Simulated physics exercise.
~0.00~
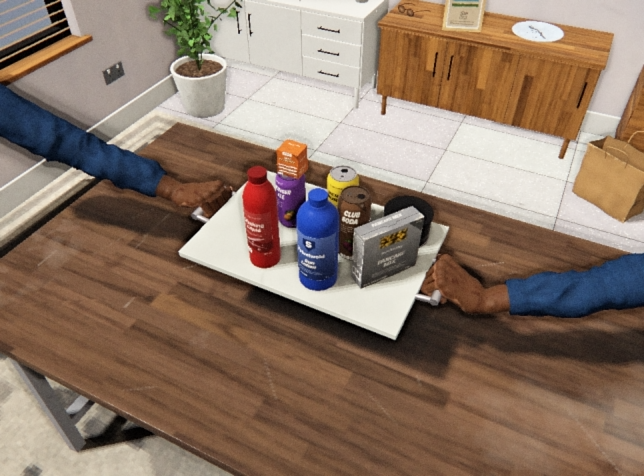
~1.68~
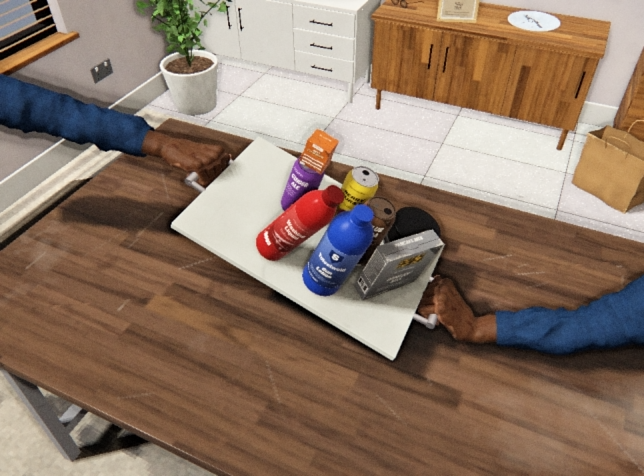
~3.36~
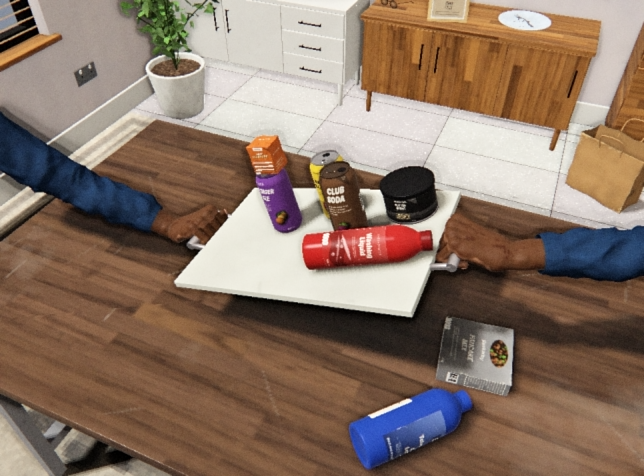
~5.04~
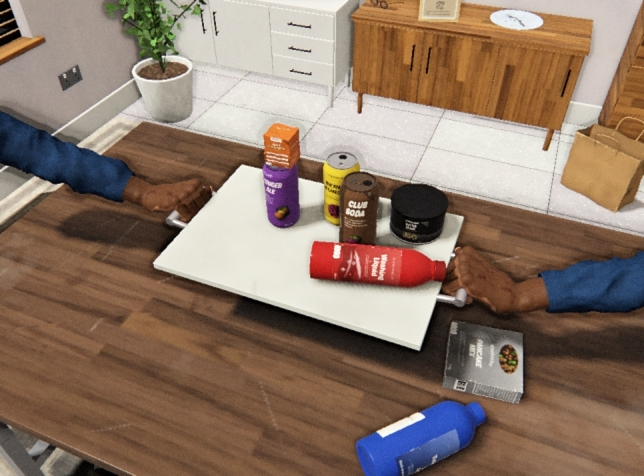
The clip opens with two hands in blue sleeves holding a flat white tray of bottles, cans and small packets above a wooden table. The tray tips down to the right, and the red and blue bottles lean over along with the grey packet. The grey packet and the blue bottle leave the tray and land on the table, while the red bottle topples onto its side. The tray tilts the other way, then returns to level. At the end, the red bottle lies on the tray beside the upright cans, orange packet and black tub.
